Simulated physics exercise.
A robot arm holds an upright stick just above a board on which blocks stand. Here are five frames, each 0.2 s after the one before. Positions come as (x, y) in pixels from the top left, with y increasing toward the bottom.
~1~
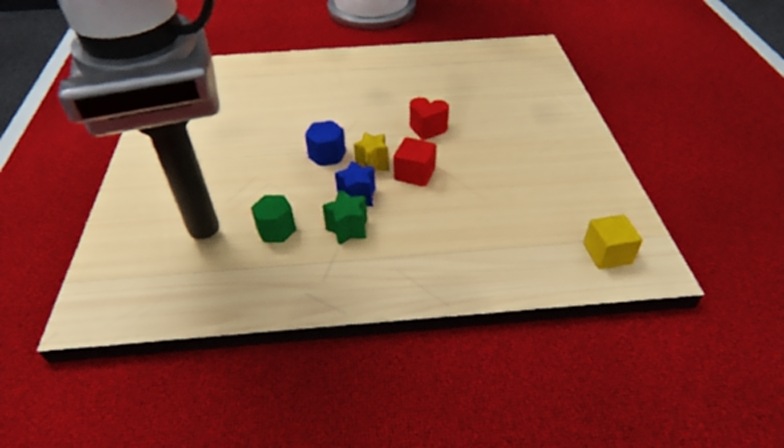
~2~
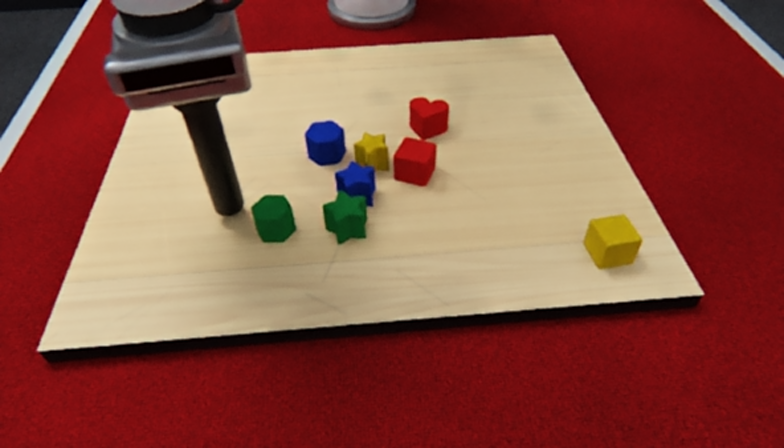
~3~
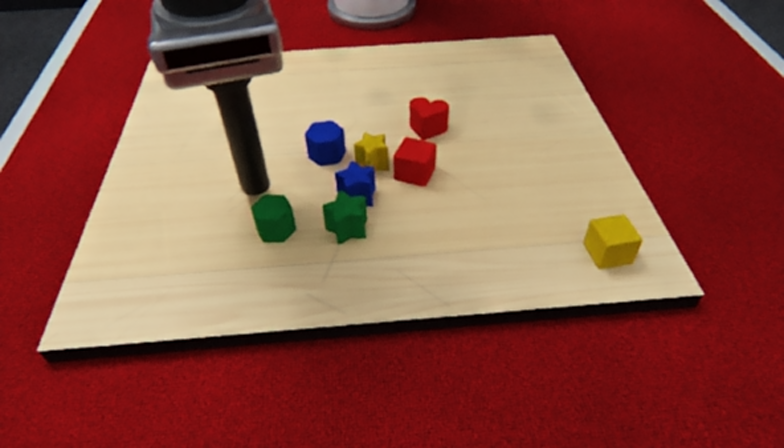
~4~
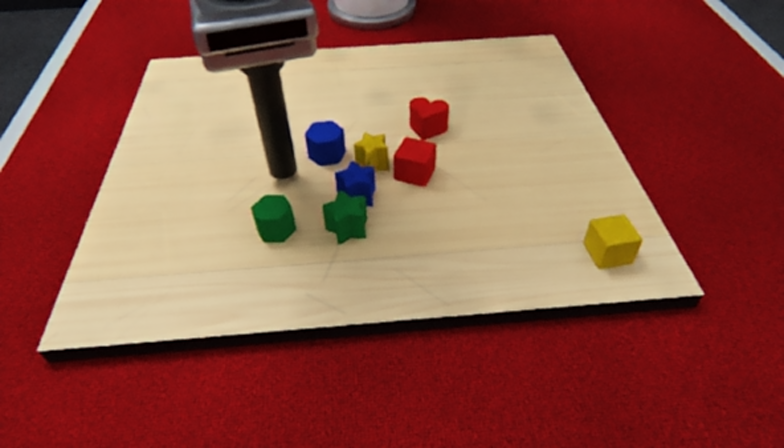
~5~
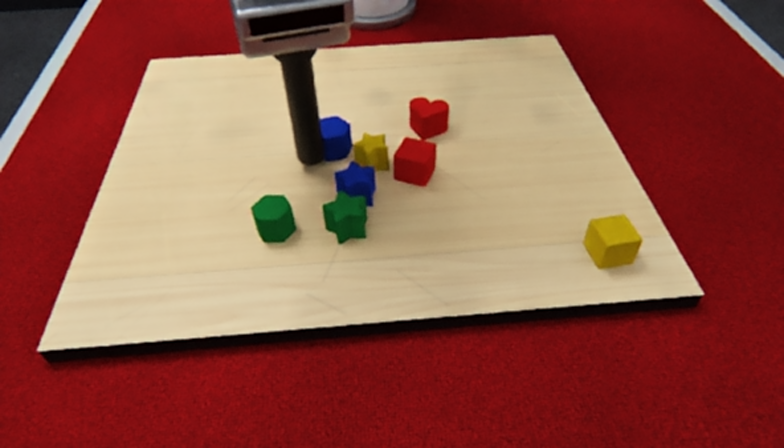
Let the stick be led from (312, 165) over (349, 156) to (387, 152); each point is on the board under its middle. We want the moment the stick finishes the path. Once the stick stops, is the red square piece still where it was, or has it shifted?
The block you're asking about gets moved.
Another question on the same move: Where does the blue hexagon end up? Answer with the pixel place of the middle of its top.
Its top middle is near (355, 112).
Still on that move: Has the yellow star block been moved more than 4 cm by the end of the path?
Going by the path, no.
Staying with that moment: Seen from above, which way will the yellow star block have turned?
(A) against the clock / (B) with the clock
Option B.
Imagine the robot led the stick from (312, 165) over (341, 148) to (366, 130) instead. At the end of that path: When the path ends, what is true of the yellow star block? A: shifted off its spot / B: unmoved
I'll go with B - unmoved.
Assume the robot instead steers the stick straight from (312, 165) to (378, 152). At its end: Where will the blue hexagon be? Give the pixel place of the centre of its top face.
The middle of its top is at (354, 113).
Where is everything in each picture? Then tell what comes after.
Stick's lower end (204, 228); blue hexagon (324, 131); blue star block (356, 173); yellow star block (372, 141); red square piece (415, 149), in the first frame.
Stick (230, 206); blocks still, in the second frame.
Stick (256, 186); blocks still, in the third frame.
Stick (283, 170); blocks still, in the fourth frame.
Stick (311, 157); blue hexagon (331, 126); blue star block (356, 173); yellow star block (372, 141); red square piece (415, 149), in the fifth frame.
The first path, step by step. Halfway along, stick (349, 147); blue hexagon (354, 113), turned 50° anticlockwise.
At the end, stick (387, 143); blue hexagon (355, 112), turned 50° anticlockwise; blue star block still; yellow star block (396, 143), turned 40° clockwise; red square piece (425, 153).
